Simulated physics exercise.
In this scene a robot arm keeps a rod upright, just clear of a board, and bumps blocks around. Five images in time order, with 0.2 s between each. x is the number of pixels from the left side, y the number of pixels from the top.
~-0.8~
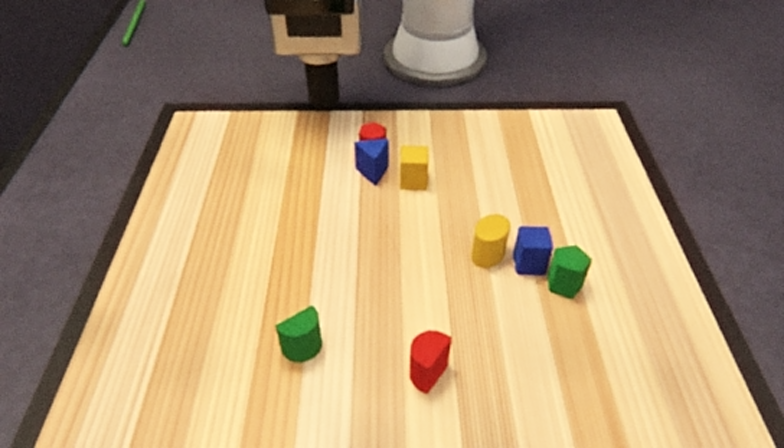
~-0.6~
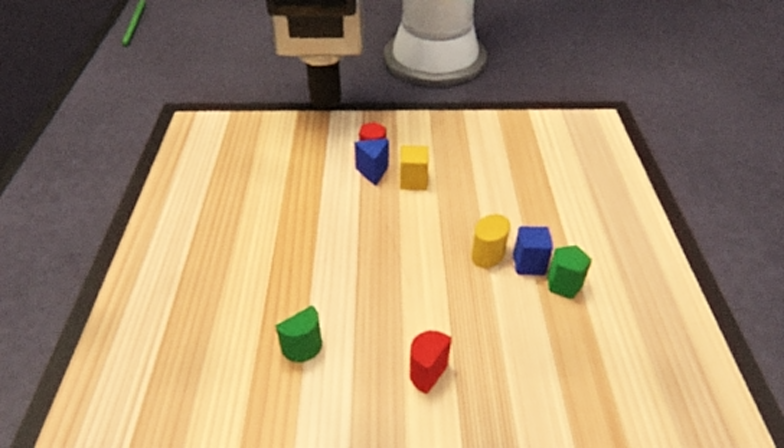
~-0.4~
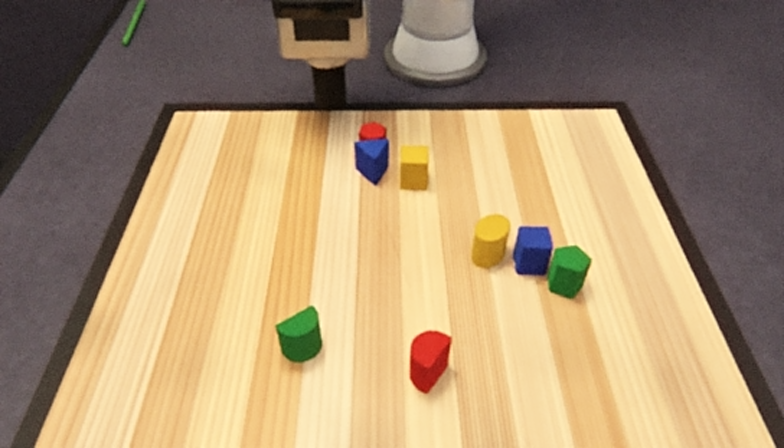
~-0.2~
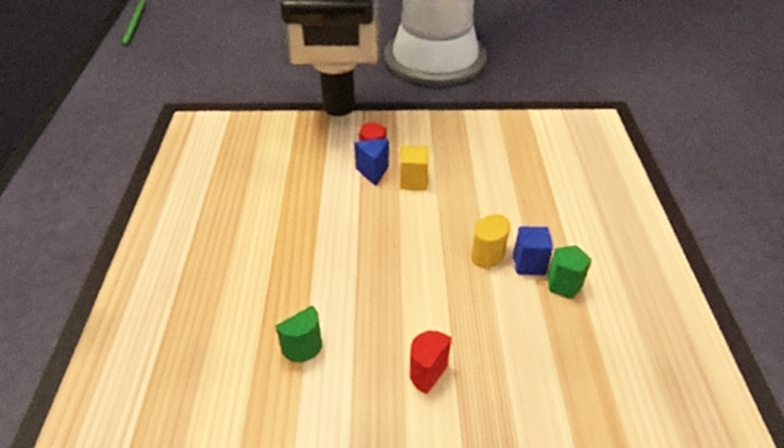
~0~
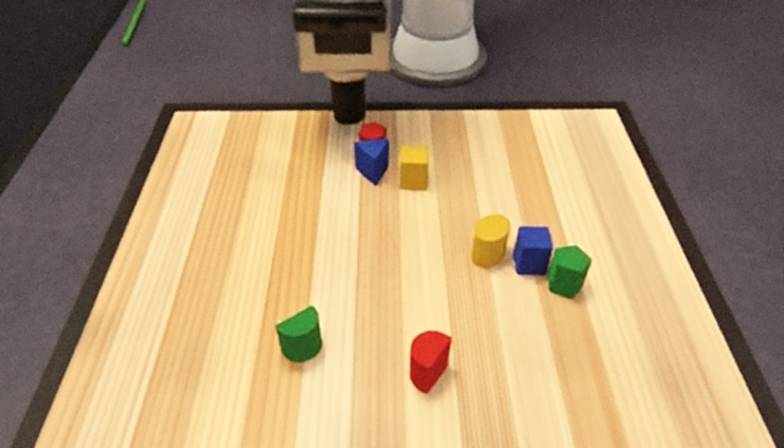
A pale striped wooden board with a dark edge fills most of the view, seen from above at an angle, on a dark grey floor. Small red, blue, yellow and green blocks sit scattered across it, with a red, a blue and a yellow one grouped near the far edge. Behind them, a dark-tipped machine arm drifts slightly right and nearer while the blocks and camera stay still.
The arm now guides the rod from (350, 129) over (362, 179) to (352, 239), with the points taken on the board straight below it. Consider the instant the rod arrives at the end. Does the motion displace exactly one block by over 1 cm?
It seems not.
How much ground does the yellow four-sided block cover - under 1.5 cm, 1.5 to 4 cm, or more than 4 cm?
The yellow four-sided block moves under 1.5 cm.
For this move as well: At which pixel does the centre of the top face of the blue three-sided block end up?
The spot you're after is about (389, 178) in the image.
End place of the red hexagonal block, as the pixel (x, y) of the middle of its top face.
Its top middle will sit at (393, 147).
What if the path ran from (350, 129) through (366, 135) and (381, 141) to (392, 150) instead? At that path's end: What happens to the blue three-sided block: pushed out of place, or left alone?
It ends up somewhere else.
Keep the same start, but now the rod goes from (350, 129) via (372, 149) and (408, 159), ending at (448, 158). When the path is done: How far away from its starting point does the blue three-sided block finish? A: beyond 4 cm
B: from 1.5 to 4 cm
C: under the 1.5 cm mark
The correct letter is B.
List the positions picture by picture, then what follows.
The first frame shows rod's lower end at (324, 99); blue three-sided block at (372, 146); red hexagonal block at (373, 130); yellow four-sided block at (415, 154).
The second frame shows rod at (326, 100); blocks still.
The third frame shows rod at (331, 102); blocks still.
The fourth frame shows rod at (339, 108); blocks still.
The fifth frame shows rod at (350, 116); blue three-sided block at (372, 146); red hexagonal block at (373, 130); yellow four-sided block at (415, 154).
The first path, step by step. One third of the way, rod at (360, 147); blue three-sided block at (378, 157); red hexagonal block at (387, 141), turned 50° anticlockwise.
Two thirds of the way, rod at (360, 184); blue three-sided block at (389, 176), turned 75° anticlockwise; red hexagonal block at (393, 147), turned 90° anticlockwise; yellow four-sided block at (420, 153), turned 20° clockwise.
At the end, rod at (351, 225); blue three-sided block at (389, 178), turned 85° anticlockwise; red hexagonal block at (393, 147), turned 90° anticlockwise; yellow four-sided block at (420, 153), turned 20° clockwise.
